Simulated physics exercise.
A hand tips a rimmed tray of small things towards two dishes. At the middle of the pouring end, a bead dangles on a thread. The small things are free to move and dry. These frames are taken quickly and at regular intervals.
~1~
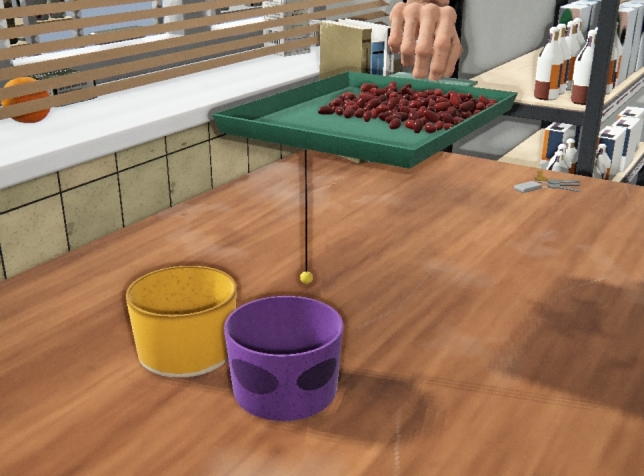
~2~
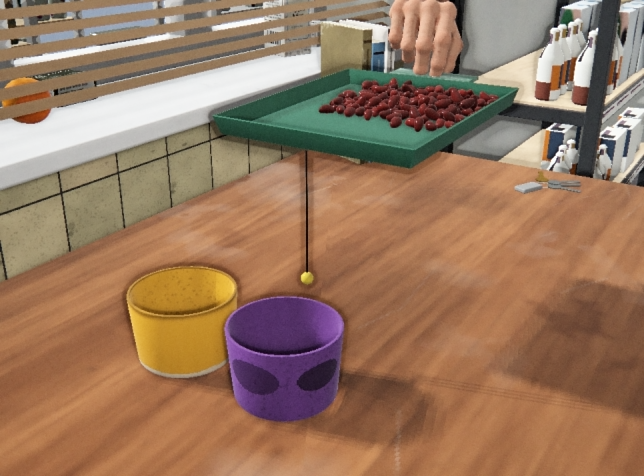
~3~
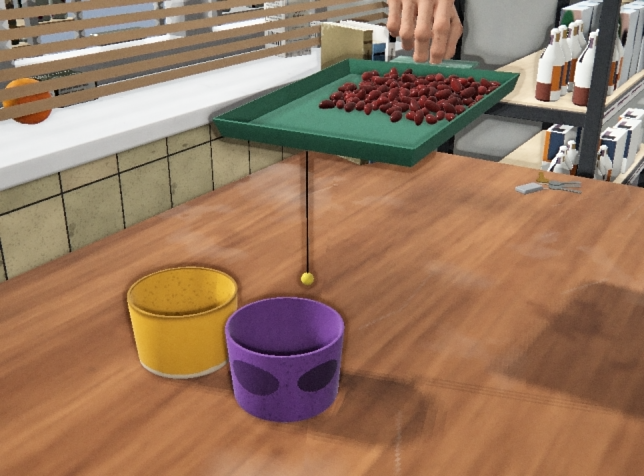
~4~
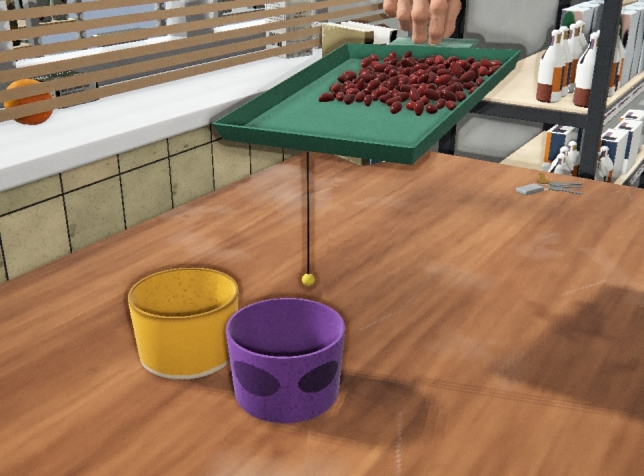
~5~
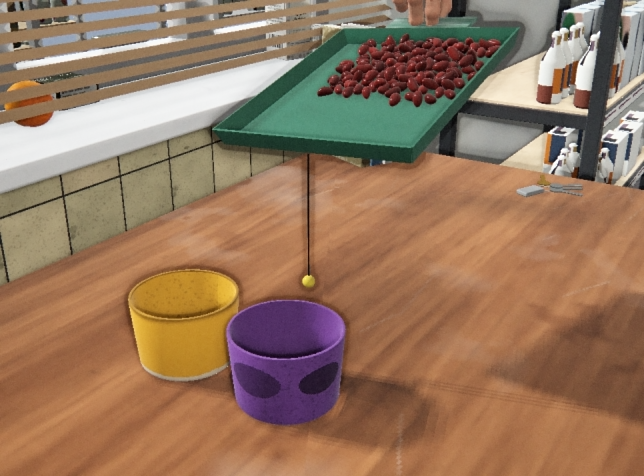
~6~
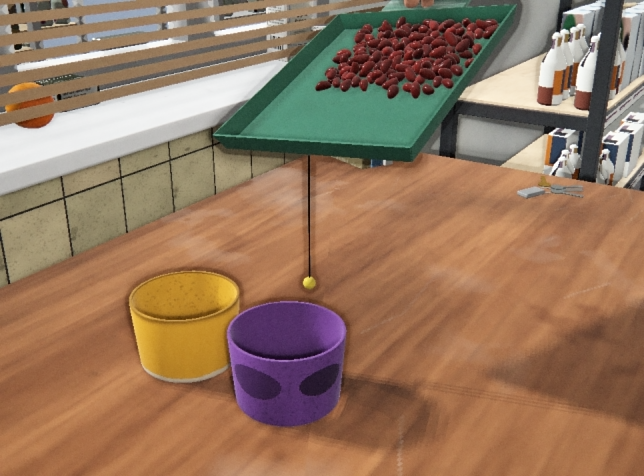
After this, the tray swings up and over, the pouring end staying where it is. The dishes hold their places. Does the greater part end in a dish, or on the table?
It looks like most goes in the dishes, when all's done.
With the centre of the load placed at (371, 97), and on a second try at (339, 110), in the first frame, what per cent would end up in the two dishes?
Roughly 80 and 70 percent, in that order.
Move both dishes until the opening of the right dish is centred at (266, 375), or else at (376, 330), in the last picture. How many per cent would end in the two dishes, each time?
About 10 and 40 per cent.
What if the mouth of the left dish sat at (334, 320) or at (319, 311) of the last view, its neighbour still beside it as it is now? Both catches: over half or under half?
Well, a minority share the first time and a minority share the next.
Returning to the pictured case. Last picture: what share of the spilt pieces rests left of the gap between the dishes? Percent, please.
Close to 40 in a hundred.
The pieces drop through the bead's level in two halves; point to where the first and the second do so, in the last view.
The leading part at (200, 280), the rest of it at (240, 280).
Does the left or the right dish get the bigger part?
That's going to be the left-positioned one.
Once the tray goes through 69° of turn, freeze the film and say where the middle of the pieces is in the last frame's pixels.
Somewhere around pixel (261, 139) in the last picture.
Shortly afterwards, tray tipped steeply; near two thirds on the tray; only a few outside both; near a quarter in the air.
Next, tray tipped past a quarter turn; only a few on the tray; near a quarter in the right dish; near a third in the left dish; near a quarter outside both; near a quarter in the air.
Some moments later, tray tipped past a quarter turn; near a quarter in the right dish; near half in the left dish; near a quarter outside both.
In the end, tray tipped past a quarter turn; near a quarter in the right dish; near half in the left dish; near a quarter outside both.
